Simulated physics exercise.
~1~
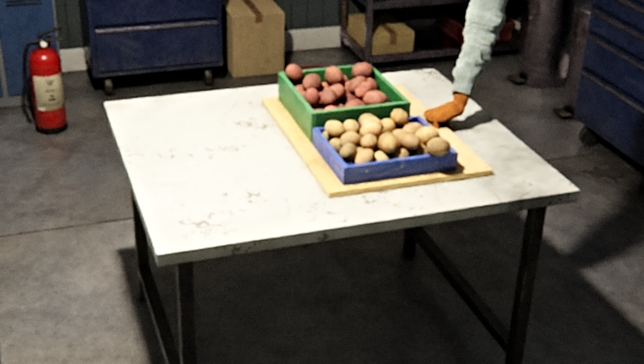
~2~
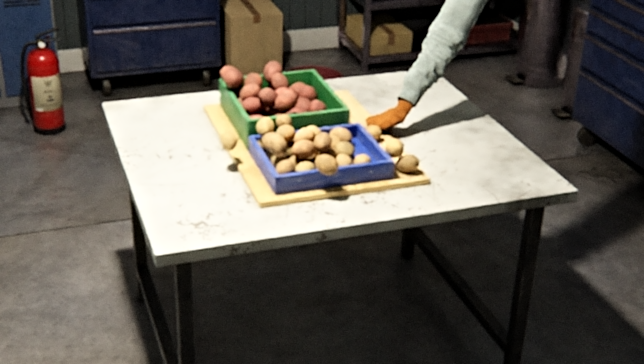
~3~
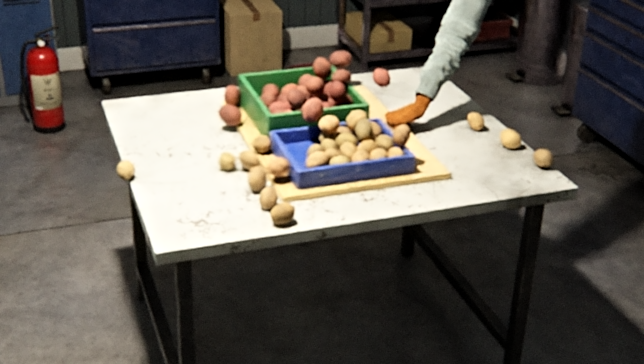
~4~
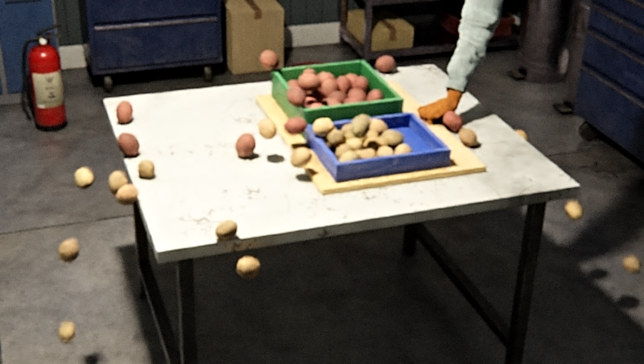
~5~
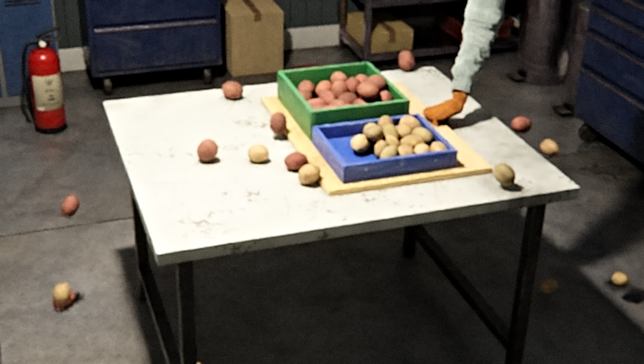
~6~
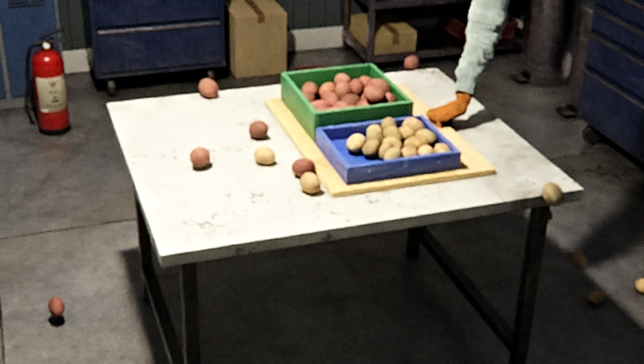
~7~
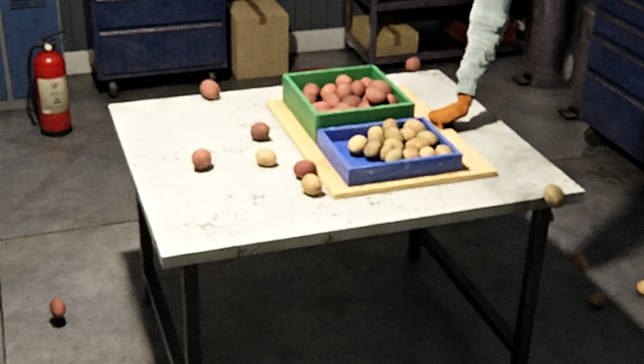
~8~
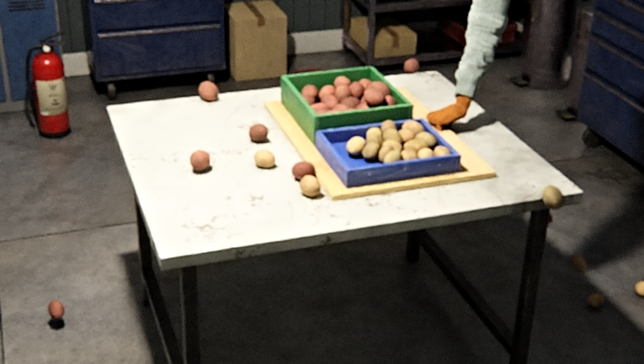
A gloved hand jerked a board holding a blue tray of potatoes and a green tray of red potatoes left and right across a table, sending many tumbling over the tabletop and floor, before the board stopped near its start with both trays still partly full.
